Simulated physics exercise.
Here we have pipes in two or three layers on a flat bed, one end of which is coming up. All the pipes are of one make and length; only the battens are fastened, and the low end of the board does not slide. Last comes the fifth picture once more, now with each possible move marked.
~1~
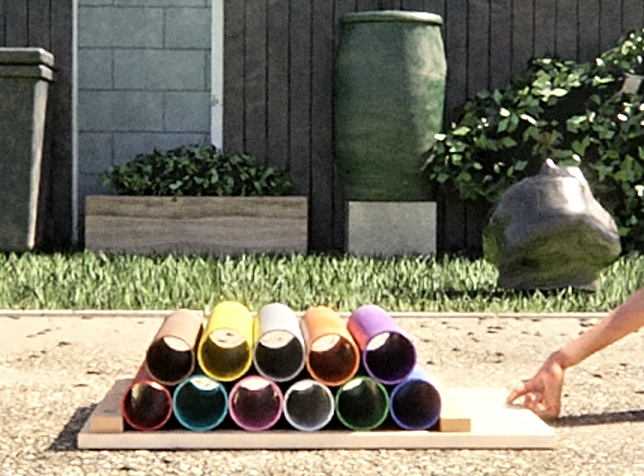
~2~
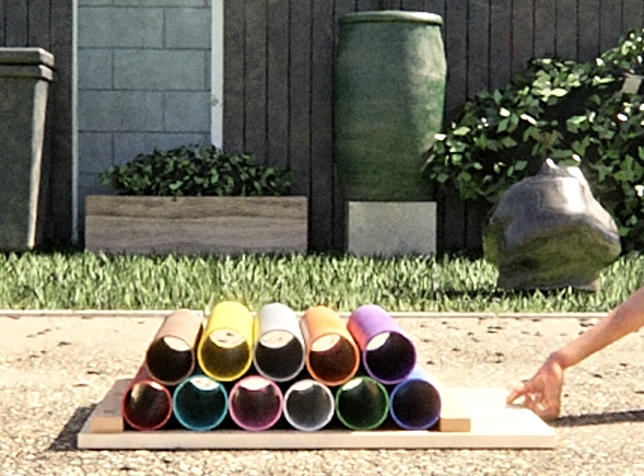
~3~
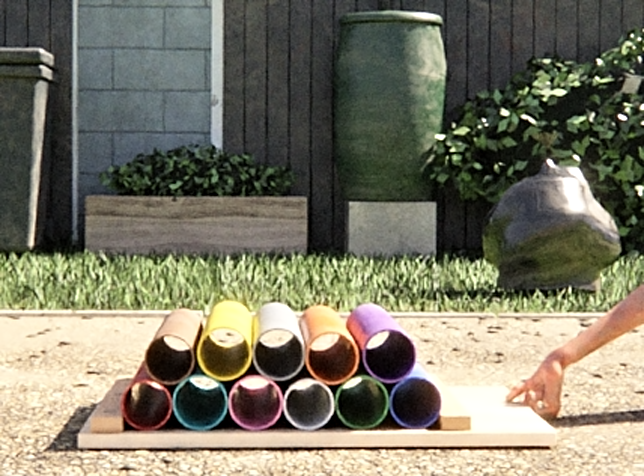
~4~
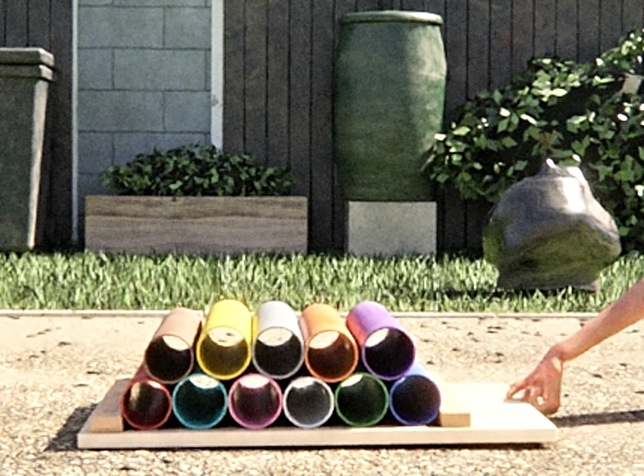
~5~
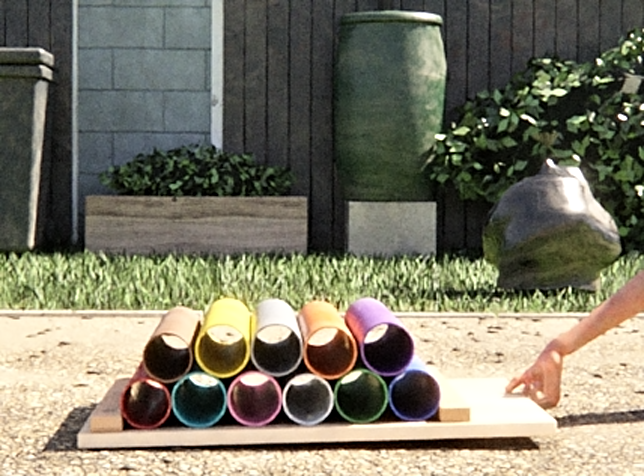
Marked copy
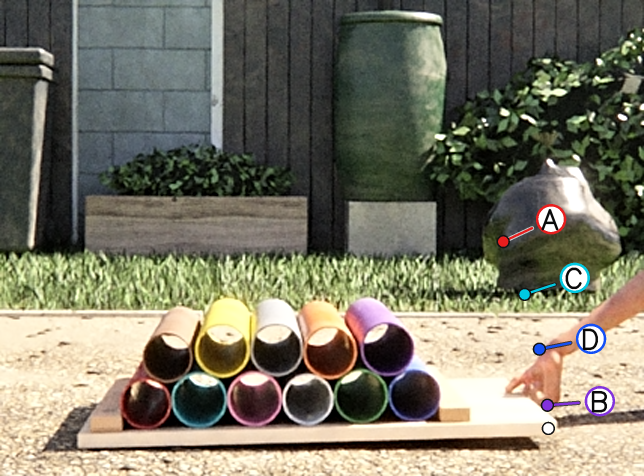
The clip shows a hand at the right end of a pale board slowly lifting that end very slightly, while colourful pipes stacked in two rows between wooden battens stay almost still on a paved surface before a garden.
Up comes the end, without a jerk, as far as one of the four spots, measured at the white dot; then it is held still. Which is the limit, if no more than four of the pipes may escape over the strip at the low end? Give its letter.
The answer is mark A.
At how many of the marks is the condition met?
Four of them.
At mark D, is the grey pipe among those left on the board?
Yes.
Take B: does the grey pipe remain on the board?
Yes.
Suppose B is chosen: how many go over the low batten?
With B, none.
On the marked copy, A at (503, 241); B at (547, 405); C at (524, 294); D at (540, 349); the white dot at (548, 428).
With A. Early on, board at 19°.
Further on, board at 25°.
At the end, board at 25°, four over the low batten (orange, grey, yellow, brown).
As for the rest, B none over the low batten; C none over the low batten; D none over the low batten.
